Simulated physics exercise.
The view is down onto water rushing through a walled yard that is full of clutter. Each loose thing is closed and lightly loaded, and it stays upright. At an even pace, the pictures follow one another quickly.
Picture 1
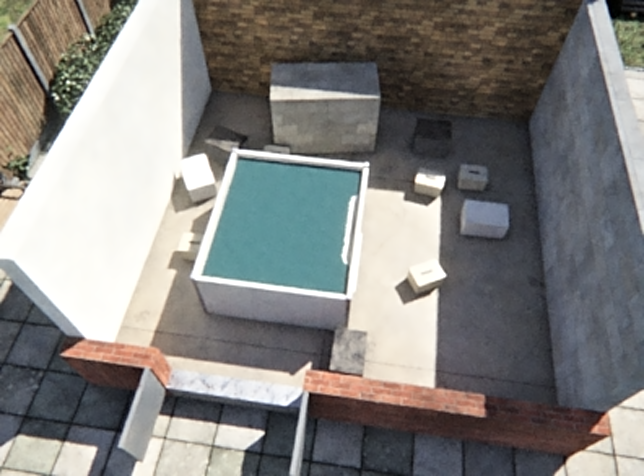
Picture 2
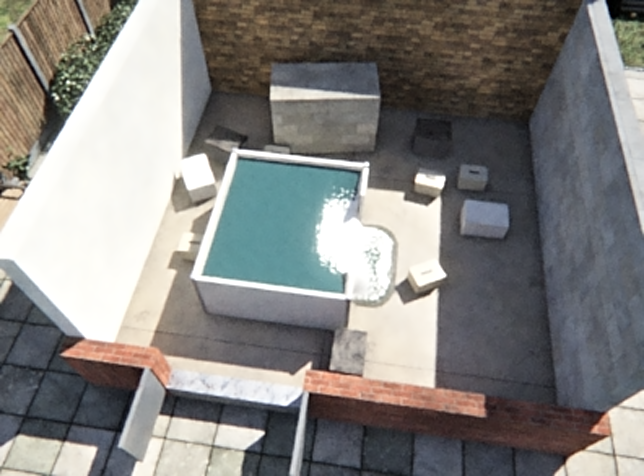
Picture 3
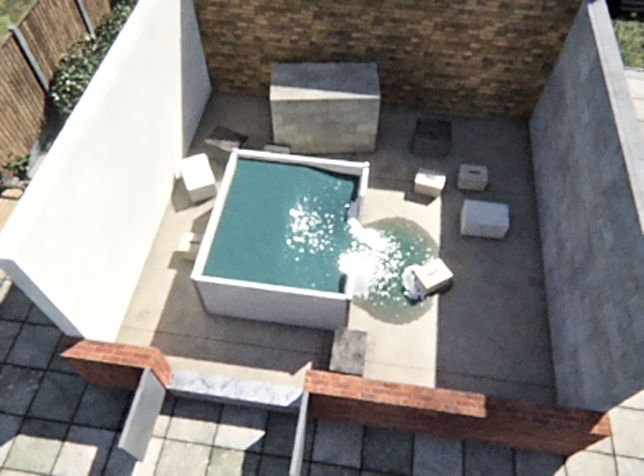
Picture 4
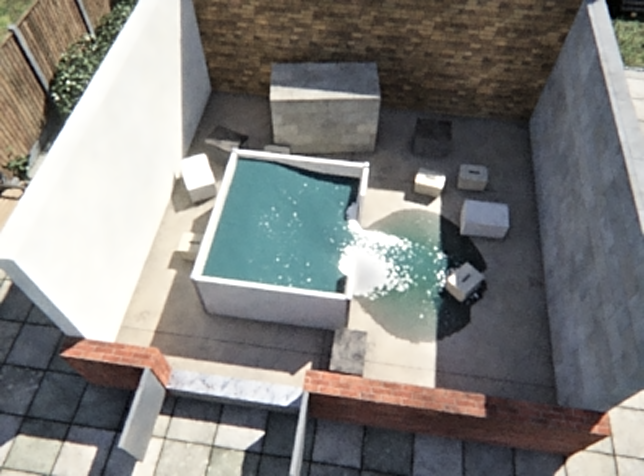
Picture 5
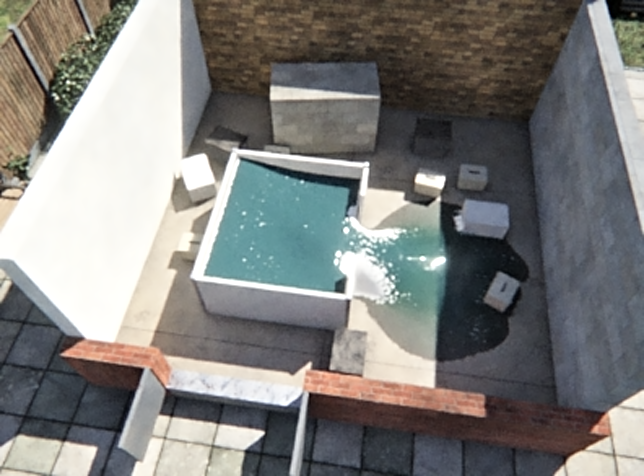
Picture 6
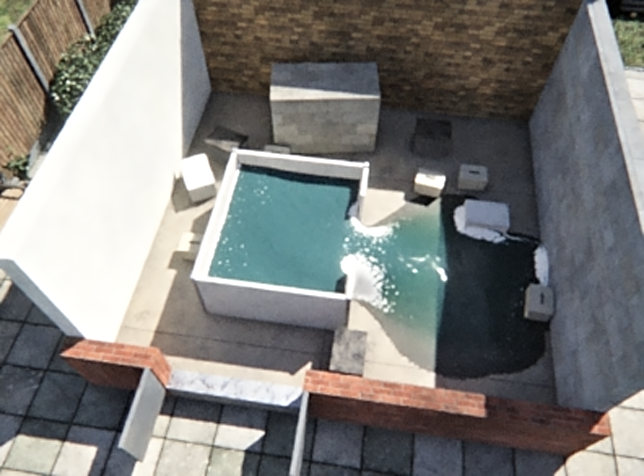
The video shows water bursting through the right side of a raised tank in a walled yard, spreading across the floor to the right and pushing one small pale block toward the right wall while the other objects stay put.
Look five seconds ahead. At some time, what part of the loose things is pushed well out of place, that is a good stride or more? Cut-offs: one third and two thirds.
Between one third and two thirds.
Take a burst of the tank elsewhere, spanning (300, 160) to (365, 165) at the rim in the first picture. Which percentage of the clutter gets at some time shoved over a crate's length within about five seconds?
Roughly 80 in a hundred.
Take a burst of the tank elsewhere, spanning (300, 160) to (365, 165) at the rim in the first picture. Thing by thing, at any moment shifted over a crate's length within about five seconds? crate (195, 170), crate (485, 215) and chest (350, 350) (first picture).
First beyond that mark, then beyond that mark, then under that mark.
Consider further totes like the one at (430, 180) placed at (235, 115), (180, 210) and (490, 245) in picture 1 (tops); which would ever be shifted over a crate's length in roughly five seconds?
Listed in order: Hardly budges, hardly budges, then displaced.
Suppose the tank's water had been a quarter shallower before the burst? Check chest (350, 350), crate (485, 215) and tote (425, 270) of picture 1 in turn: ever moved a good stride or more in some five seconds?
In the order asked: Over that distance, over that distance and over that distance.
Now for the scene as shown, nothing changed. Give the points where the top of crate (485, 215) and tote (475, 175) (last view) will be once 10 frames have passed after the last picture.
Estimated positions: (509, 124) and (471, 134), approximately.
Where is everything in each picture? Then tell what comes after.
A tote at (427, 272), on the bottom; a crate at (487, 213), on the bottom; 0 of 10 have shifted, in the first picture.
A tote at (427, 272) rests on the ground; a crate at (487, 213), on the bottom; 0 of 10 have shifted, in the second picture.
A tote at (433, 273) rests on the ground, close to its start; a crate at (487, 213) rests on the ground; 1 of 10 have shifted, in the third picture.
A tote at (466, 278), on the bottom, a stride from its start; a crate at (487, 213), on the bottom; 1 of 10 have shifted, in the fourth picture.
A tote at (504, 288), on the bottom, a stride from its start; a crate at (487, 213), on the bottom; 1 of 10 have shifted, in the fifth picture.
A tote at (542, 299), on the bottom, a stride from its start; a crate at (487, 213) rests on the ground; 1 of 10 have shifted, in the sixth picture.
A moment on, 1 of 10 are well off their spots; 1 afloat.
Next, 3 of 10 are well off their spots; 2 afloat.
Later, 4 of 10 are well off their spots; 3 afloat.
In the end, 6 of 10 are well off their spots, and 6 have been at some point; 5 afloat.
